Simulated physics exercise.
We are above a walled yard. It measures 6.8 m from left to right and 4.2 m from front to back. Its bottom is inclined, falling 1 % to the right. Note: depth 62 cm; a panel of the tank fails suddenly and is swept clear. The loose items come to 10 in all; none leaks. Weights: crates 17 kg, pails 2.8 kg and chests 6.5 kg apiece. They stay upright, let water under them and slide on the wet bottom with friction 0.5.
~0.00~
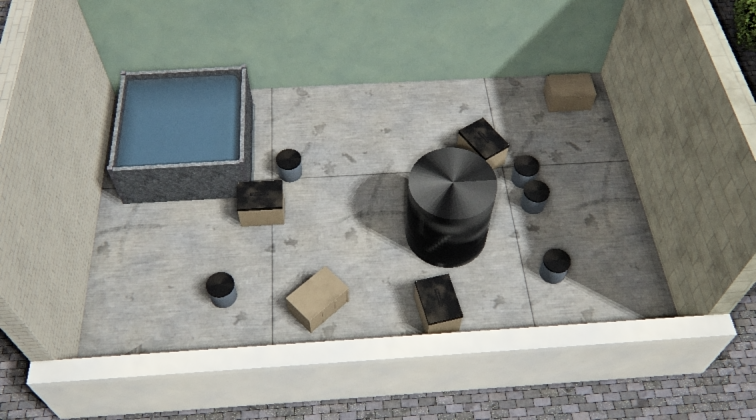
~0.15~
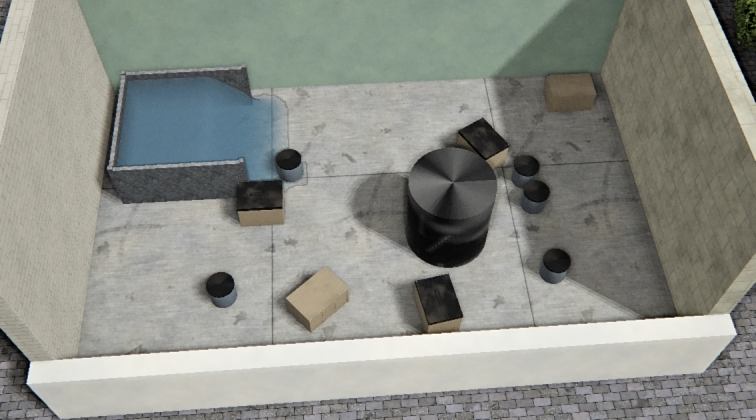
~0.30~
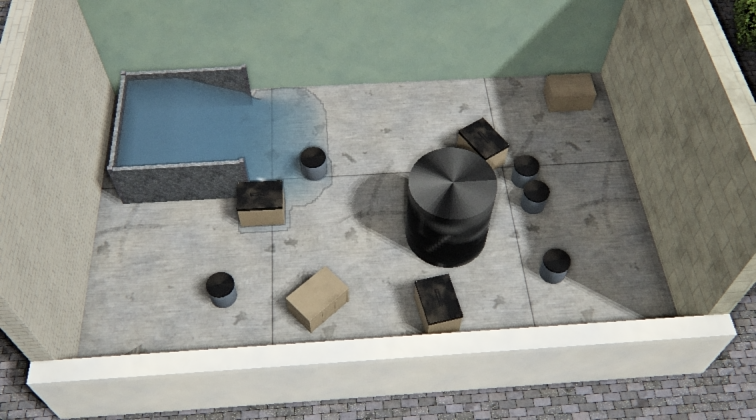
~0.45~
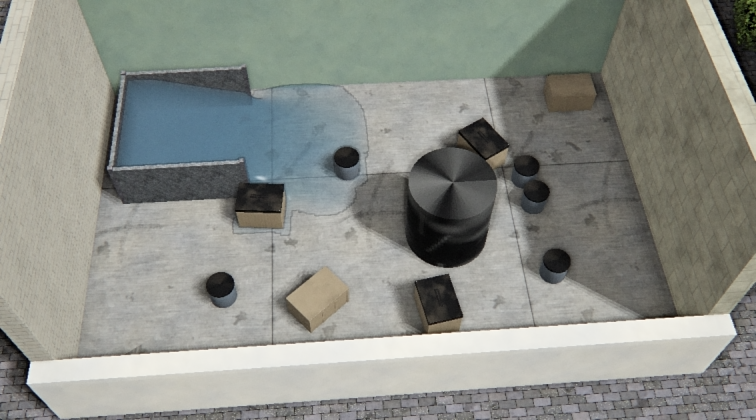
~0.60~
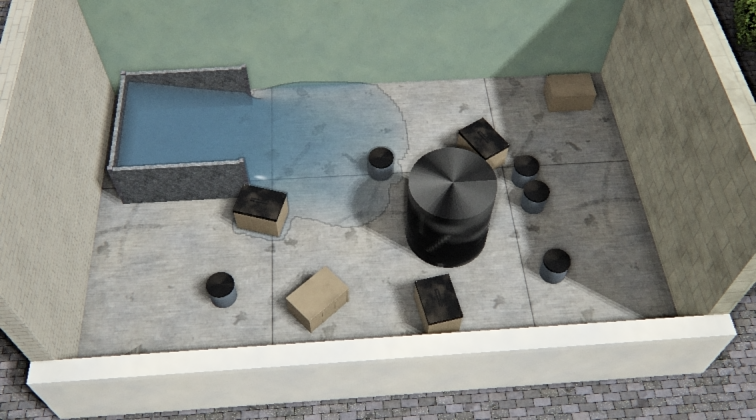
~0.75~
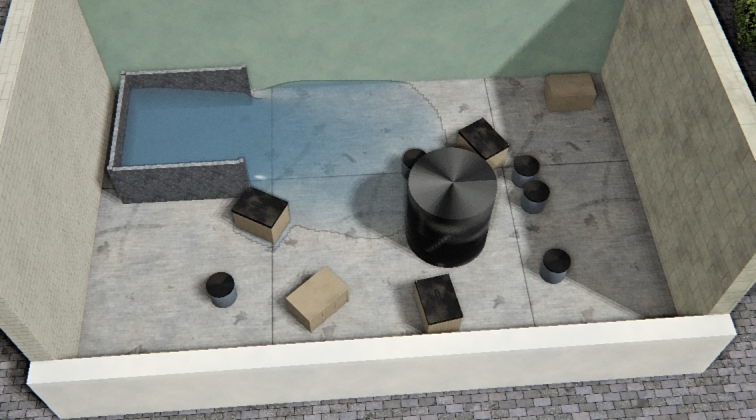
In a walled yard, one side of a water-filled tank opens and water spreads rightward across the concrete floor, carrying a pail toward the large dark cylinder and then slightly shifting and turning a nearby chest.
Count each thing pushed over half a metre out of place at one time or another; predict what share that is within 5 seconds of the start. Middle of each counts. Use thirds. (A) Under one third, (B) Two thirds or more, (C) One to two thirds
The answer is B.
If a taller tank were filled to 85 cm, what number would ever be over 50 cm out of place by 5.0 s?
The count would be 7.
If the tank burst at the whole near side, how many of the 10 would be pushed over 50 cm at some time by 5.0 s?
Result: 5.
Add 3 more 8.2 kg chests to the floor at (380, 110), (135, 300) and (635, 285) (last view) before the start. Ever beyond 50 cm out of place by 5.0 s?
So it's gets above, then stays below, then gets above.
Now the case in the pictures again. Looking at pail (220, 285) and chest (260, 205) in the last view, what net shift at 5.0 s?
Object 1: 0 cm. Object 2: 20 cm.
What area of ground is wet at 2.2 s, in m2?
Somewhere about 18 m2, give or take.
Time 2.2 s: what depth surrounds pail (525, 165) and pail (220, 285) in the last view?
First about 8 cm, second about 0 cm.
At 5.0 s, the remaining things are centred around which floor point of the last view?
Averaged position, last view: Near pixel (455, 277).
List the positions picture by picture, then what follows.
In the first frame, a pail at (288, 159) rests on the ground; a chest at (259, 194) rests on the ground; water covers 2.2 m2; 0 of 10 have shifted.
In the second frame, a pail at (289, 159), on the bottom; a chest at (259, 194), on the bottom; 3.1 m2 under water; 0 of 10 have shifted.
In the third frame, a pail at (313, 157), on the bottom, 31 cm from its start; a chest at (259, 194) rests on the ground; 4.0 m2 under water; 1 of 10 have shifted.
In the fourth frame, a pail at (347, 157), on the bottom, 74 cm from its start; a chest at (259, 197), on the bottom, 4 cm from its start; water covers 5.1 m2; 1 of 10 have shifted.
In the fifth frame, a pail at (381, 157) rests on the ground, 117 cm from its start; a chest at (259, 202) rests on the ground, 11 cm from its start; 6.3 m2 under water; 2 of 10 have shifted.
In the sixth frame, a pail at (415, 158), on the bottom, 161 cm from its start; a chest at (259, 206) rests on the ground, 17 cm from its start; 7.6 m2 under water; 2 of 10 have shifted.
After 1.1 s 1 of 10 are over 50 cm from their spots; 0 afloat.
After 2.2 s 4 of 10 are over 50 cm from their spots; 3 afloat.
After 3.5 s 5 of 10 are over 50 cm from their spots; 5 afloat.
After 5.0 s 6 of 10 are over 50 cm from their spots, and 7 have been at some point; 7 afloat.
